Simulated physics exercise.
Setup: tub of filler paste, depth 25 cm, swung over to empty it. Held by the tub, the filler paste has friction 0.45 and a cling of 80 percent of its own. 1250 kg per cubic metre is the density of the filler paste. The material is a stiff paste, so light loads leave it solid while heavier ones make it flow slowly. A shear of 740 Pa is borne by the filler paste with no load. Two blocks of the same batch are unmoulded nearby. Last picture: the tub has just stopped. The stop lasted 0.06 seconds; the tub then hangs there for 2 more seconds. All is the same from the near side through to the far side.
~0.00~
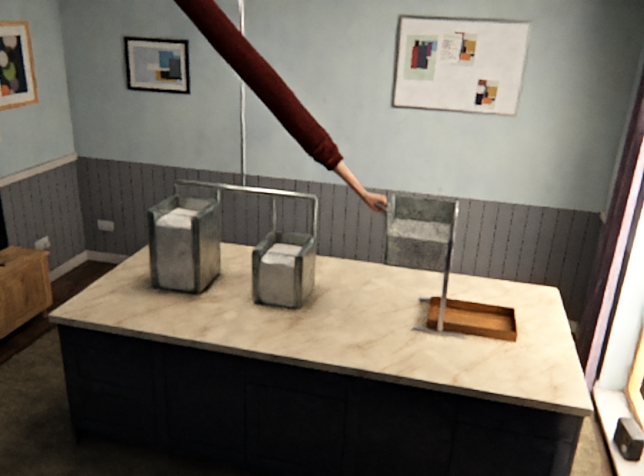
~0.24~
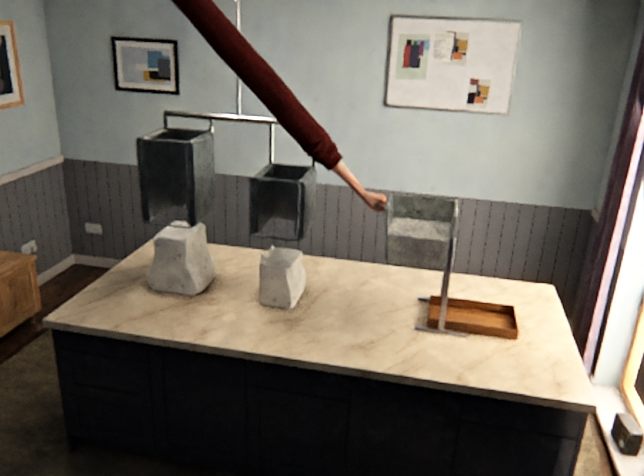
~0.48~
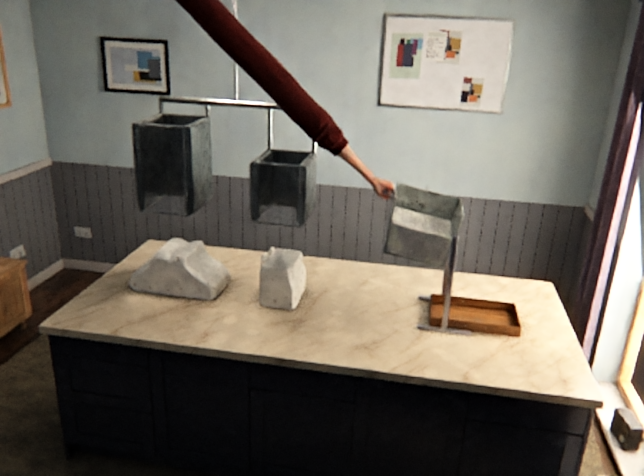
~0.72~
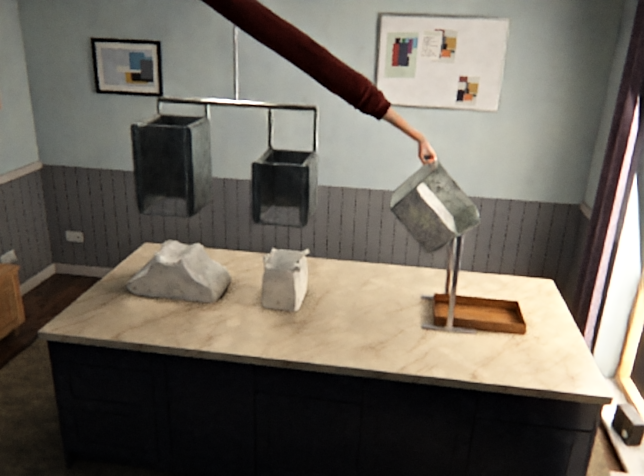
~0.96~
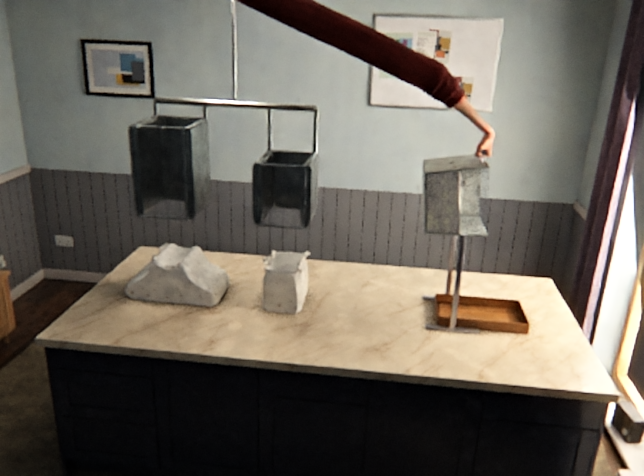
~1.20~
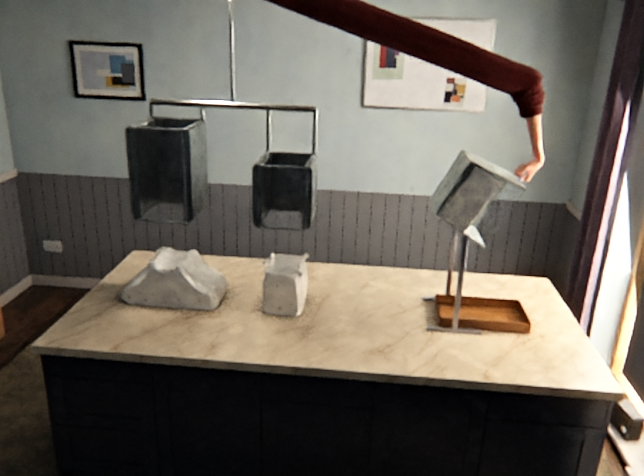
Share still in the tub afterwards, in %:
Around 0 %.
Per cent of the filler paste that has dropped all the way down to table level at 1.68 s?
I'd say close to 65 per cent of it.
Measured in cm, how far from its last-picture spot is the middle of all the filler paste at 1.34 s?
Roughly 9 centimetres.
After 1.34 s, the tub is at 117 degrees and holds 97 %.
After 1.51 s, the tub is at 117 degrees and holds 23 %.
After 1.68 s, the tub is at 117 degrees and holds 0 %.
After 1.85 s, the tub is at 117 degrees and holds 0 %.
After 3.20 s, the tub is at 117 degrees and holds 0 %.
